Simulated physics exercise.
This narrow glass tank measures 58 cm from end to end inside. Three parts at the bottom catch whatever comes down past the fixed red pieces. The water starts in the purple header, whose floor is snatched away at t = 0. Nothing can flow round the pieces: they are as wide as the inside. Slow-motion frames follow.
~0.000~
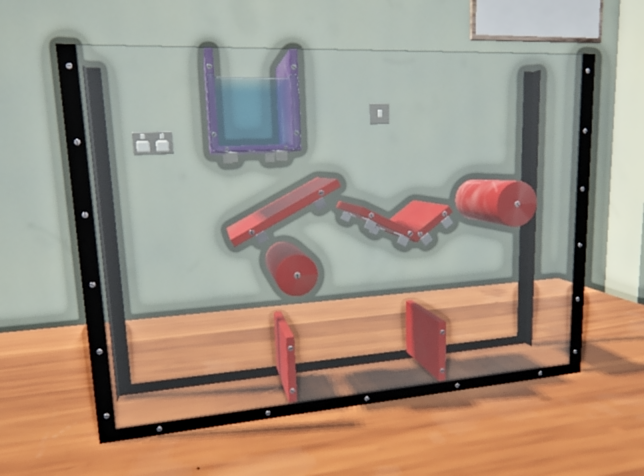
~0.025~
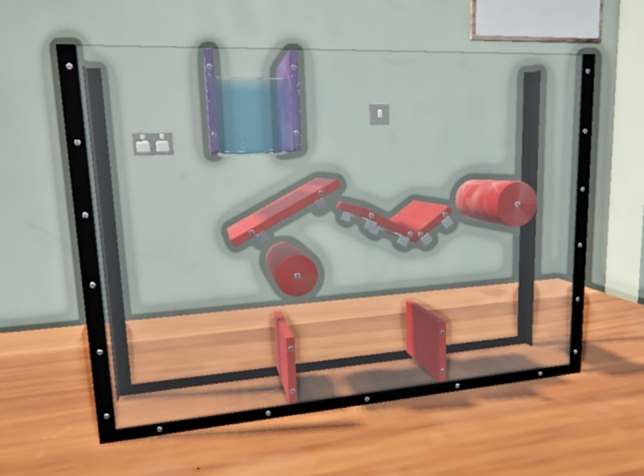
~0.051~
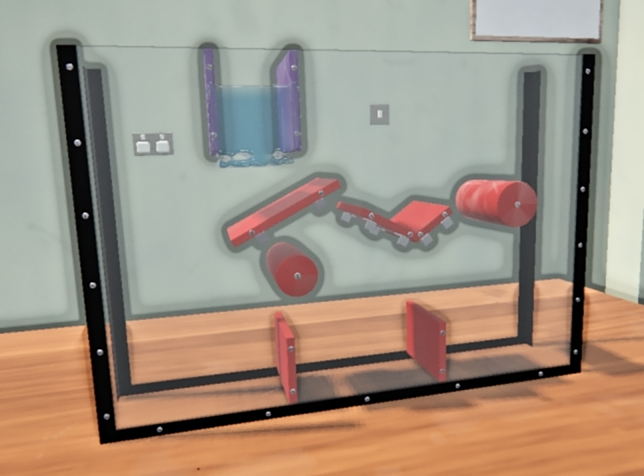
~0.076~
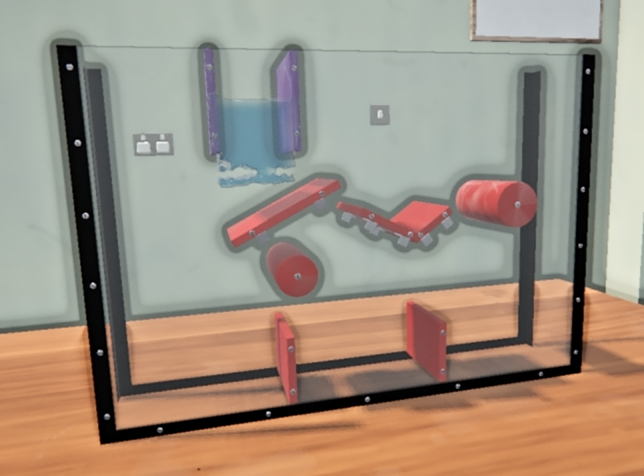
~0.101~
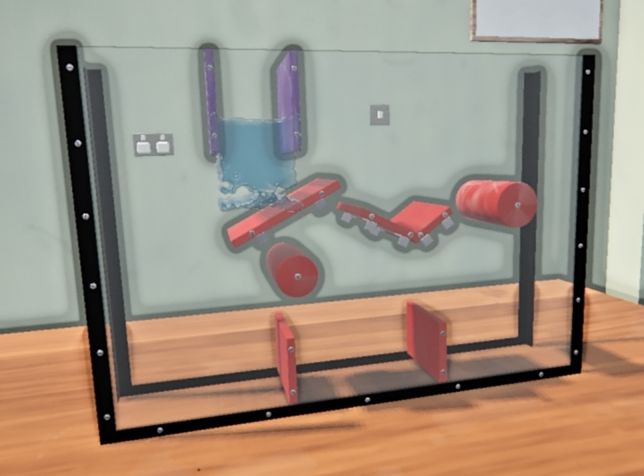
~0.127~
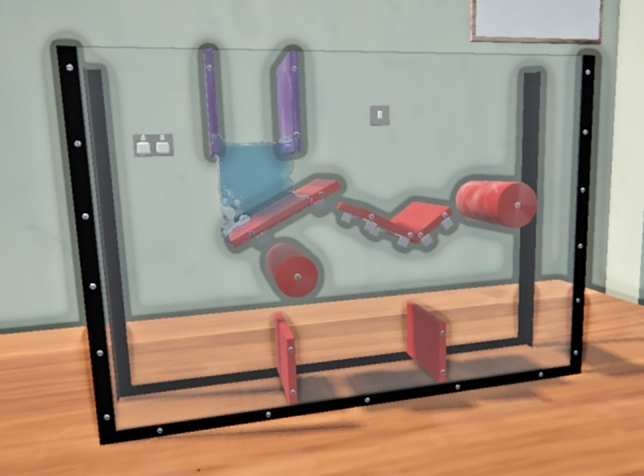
A large clear, black-framed tank stands on a wooden surface before a pale green wall, seen from the front and slightly to one side by a still camera. Blue water sits between purple walls at upper left, above red sloping pieces, cylinders and two upright red dividers. The purple floor disappears, and the water drops in a block, splashes onto the sloping red plank and gathers toward its lower left end.
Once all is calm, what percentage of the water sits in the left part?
Close to 90 per cent of it.
By 0.23 s the parts hold 18, 0 and 0 per cent, with 82 still above them.
By 0.38 s the parts hold 67, 0 and 0 per cent, with 32 still above them.
By 0.74 s the parts hold 87, 2 and 7 per cent, with 4 still above them.
At rest it is 88 per cent left, 2 middle, 7 right.
